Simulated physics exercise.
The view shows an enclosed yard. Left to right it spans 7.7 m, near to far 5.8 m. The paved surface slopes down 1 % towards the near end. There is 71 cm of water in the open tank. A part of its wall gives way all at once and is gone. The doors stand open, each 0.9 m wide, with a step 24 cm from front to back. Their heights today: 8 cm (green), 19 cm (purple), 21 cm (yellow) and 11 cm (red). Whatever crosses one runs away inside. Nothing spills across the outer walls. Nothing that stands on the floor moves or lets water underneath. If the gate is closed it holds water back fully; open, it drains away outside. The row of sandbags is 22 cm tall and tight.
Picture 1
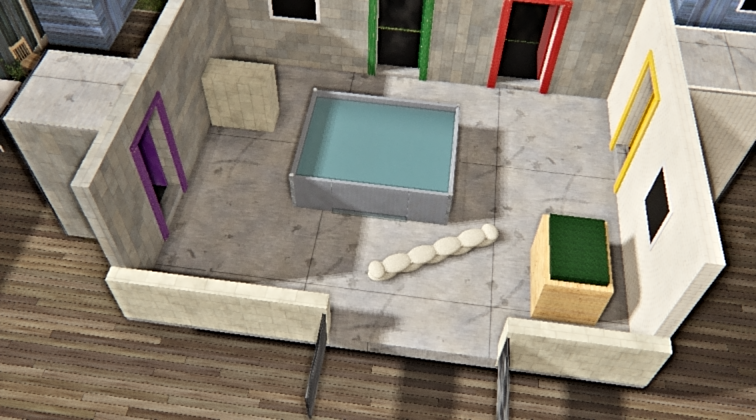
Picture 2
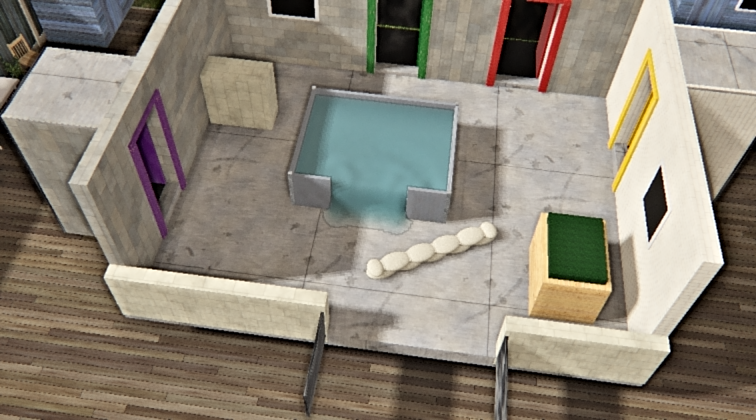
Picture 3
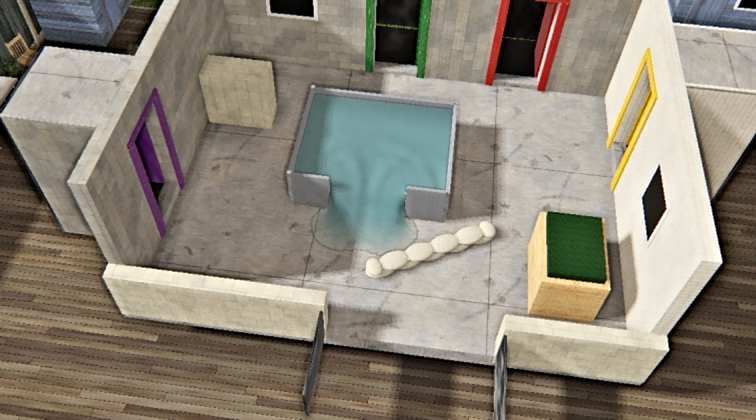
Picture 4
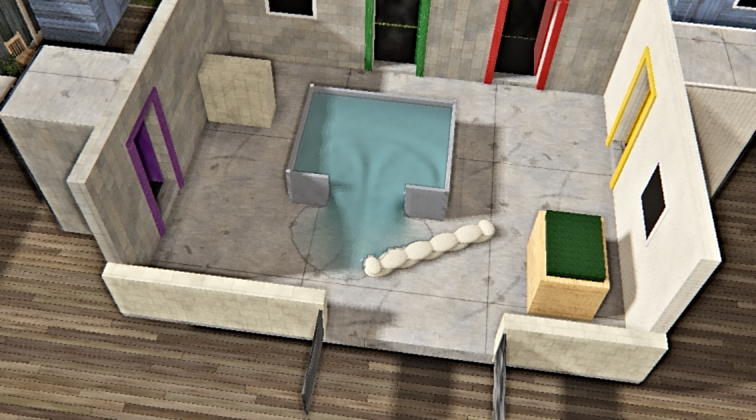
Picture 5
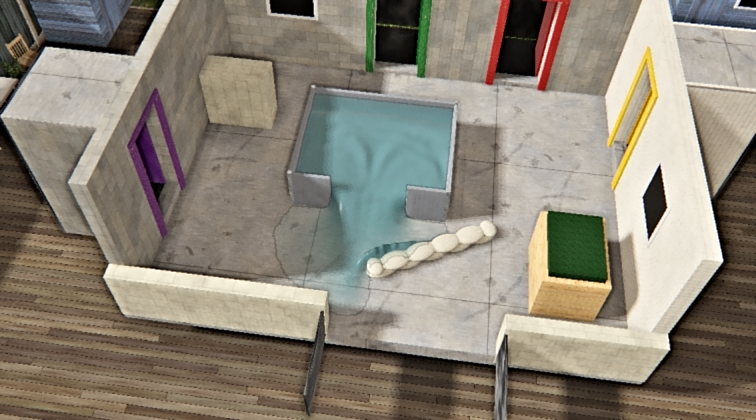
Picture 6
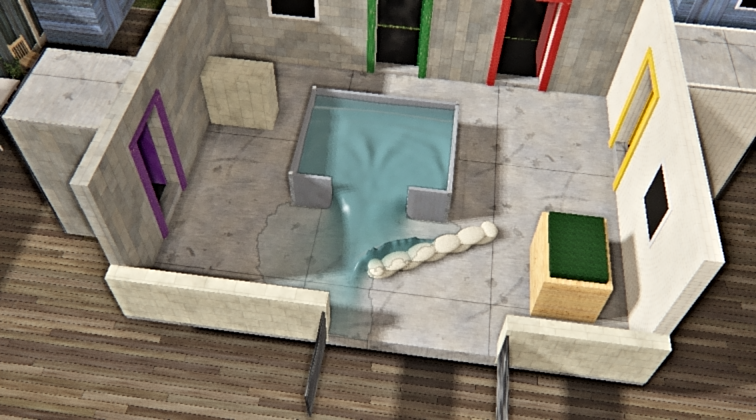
Water poured out of an open tank in a walled yard after part of its front wall vanished, spread across the paving, then met a row of pale sandbags and ran around its left end.
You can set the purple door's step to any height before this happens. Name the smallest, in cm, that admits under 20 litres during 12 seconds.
It would have to be roughly 12.5 cm high.
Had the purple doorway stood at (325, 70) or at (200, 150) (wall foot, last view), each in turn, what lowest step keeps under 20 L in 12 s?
About 8.0 and 15 cm.
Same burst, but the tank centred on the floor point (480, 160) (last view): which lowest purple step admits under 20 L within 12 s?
About 13.5 cm.
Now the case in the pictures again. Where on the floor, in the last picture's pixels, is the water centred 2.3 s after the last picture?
Near (343, 209).
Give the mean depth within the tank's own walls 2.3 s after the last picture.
Some 33 cm.
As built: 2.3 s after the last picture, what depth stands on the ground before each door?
Depths in cm: Green 0, purple 16, yellow 0, red 0.
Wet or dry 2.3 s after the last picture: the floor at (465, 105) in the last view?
It is dry.
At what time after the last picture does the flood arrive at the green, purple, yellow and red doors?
Arrival: Green 5.0 s, purple 1.5 s, yellow 3.0 s, red 4.5 s.
Then, 0.7 s after the last picture water covers 20 % of the floor, deepest (52 cm) near (388, 259); it has not reached the purple door.
Then, 2.3 s after the last picture water covers 45 % of the floor, deepest (38 cm) near (142, 296); 16 cm at the purple door, 0 litres in over its 19 cm step.
Then, 11.3 s after the last picture water covers 95 % of the floor, deepest (14 cm) near (265, 312); 11 cm at the purple door, 0 litres in over its 19 cm step.
At the purple door as built, the water peaked near 17 cm, 2.7 s after the last picture.
Run again over the same 12 s with other heights there, 33 litres in over 11 cm, 6 litres over 15 cm. The limit of 20 litres is kept from about 12.5 cm up.
